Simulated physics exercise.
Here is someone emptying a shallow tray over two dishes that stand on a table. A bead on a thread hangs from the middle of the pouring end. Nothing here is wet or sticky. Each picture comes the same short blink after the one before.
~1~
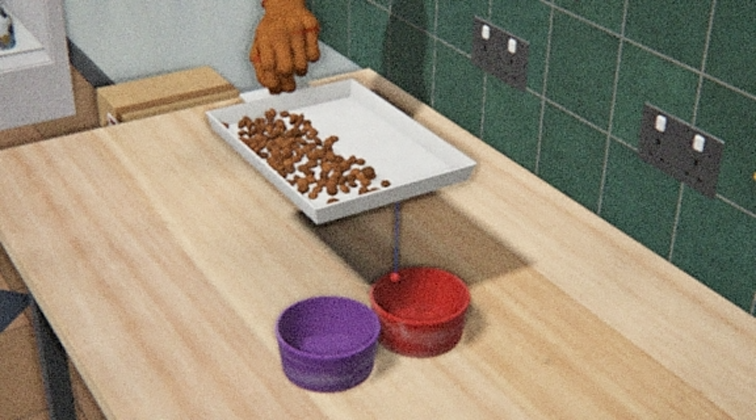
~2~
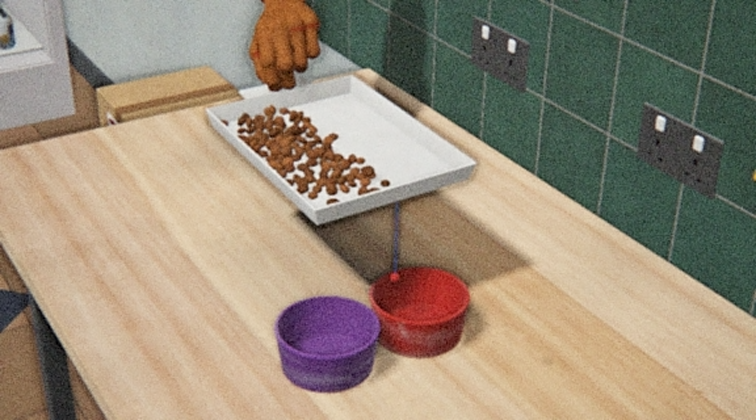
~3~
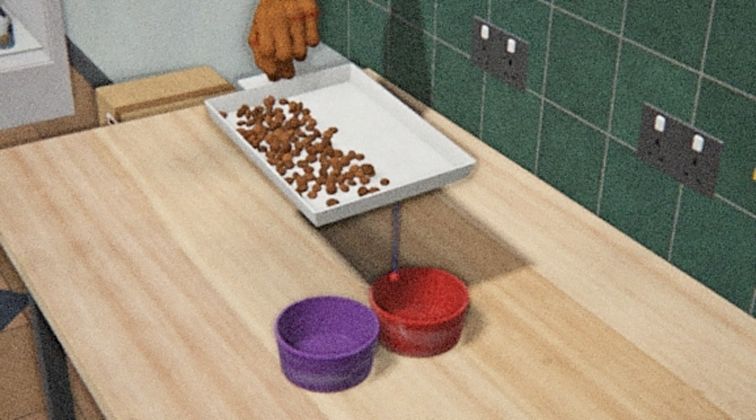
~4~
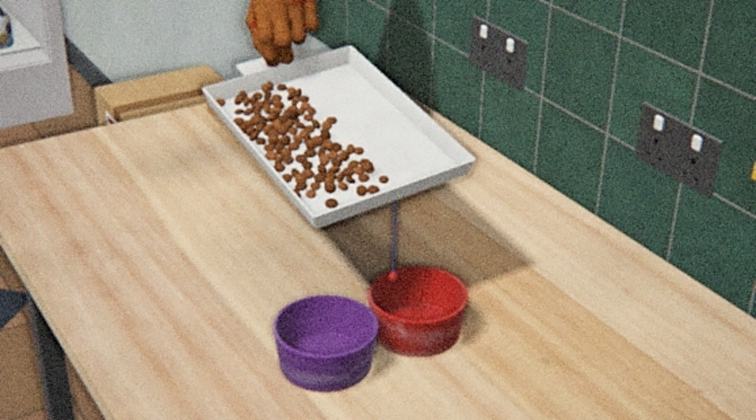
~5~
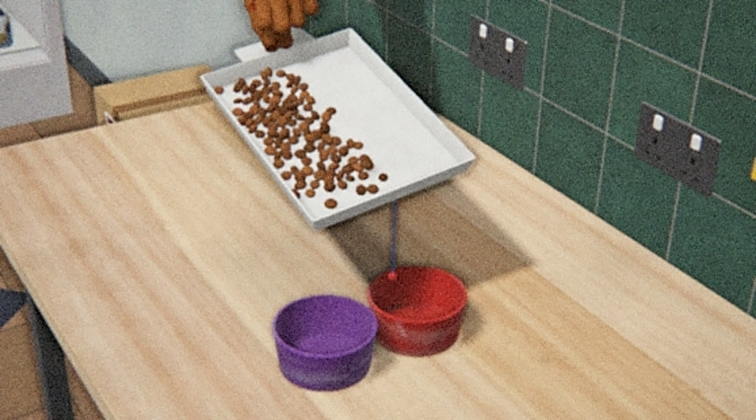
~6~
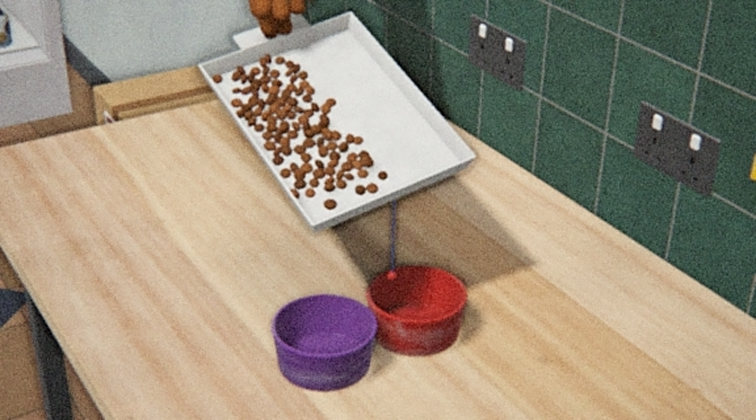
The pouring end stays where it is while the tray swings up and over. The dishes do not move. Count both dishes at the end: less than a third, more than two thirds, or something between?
Caught overall: Over two thirds.
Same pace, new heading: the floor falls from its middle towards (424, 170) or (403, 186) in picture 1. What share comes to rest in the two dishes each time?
First some 20, then 40 per cent.
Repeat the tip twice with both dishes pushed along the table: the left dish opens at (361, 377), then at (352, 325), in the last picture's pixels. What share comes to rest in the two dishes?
In turn 0 and 90 in a hundred.
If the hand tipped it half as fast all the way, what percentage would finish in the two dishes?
About 100 per cent.
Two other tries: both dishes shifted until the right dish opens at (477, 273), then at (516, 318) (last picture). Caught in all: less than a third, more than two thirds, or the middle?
First under a third, then under a third.
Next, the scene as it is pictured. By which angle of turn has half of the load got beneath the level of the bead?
At some 95 degrees.
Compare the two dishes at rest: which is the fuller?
That is the left one.
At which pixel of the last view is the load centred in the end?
Close to (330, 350).
Soon, tray tipped steeply; nearly all on the tray; a stray few in the air.
A while on, tray tipped past a quarter turn; a small part on the tray; most in the left dish; a stray few in the right dish; a small part outside both; a small part in the air.
Towards the end, tray tipped past a quarter turn; most in the left dish; a stray few in the right dish; a small part outside both.
Finally, tray tipped past a quarter turn; most in the left dish; a stray few in the right dish; a small part outside both.
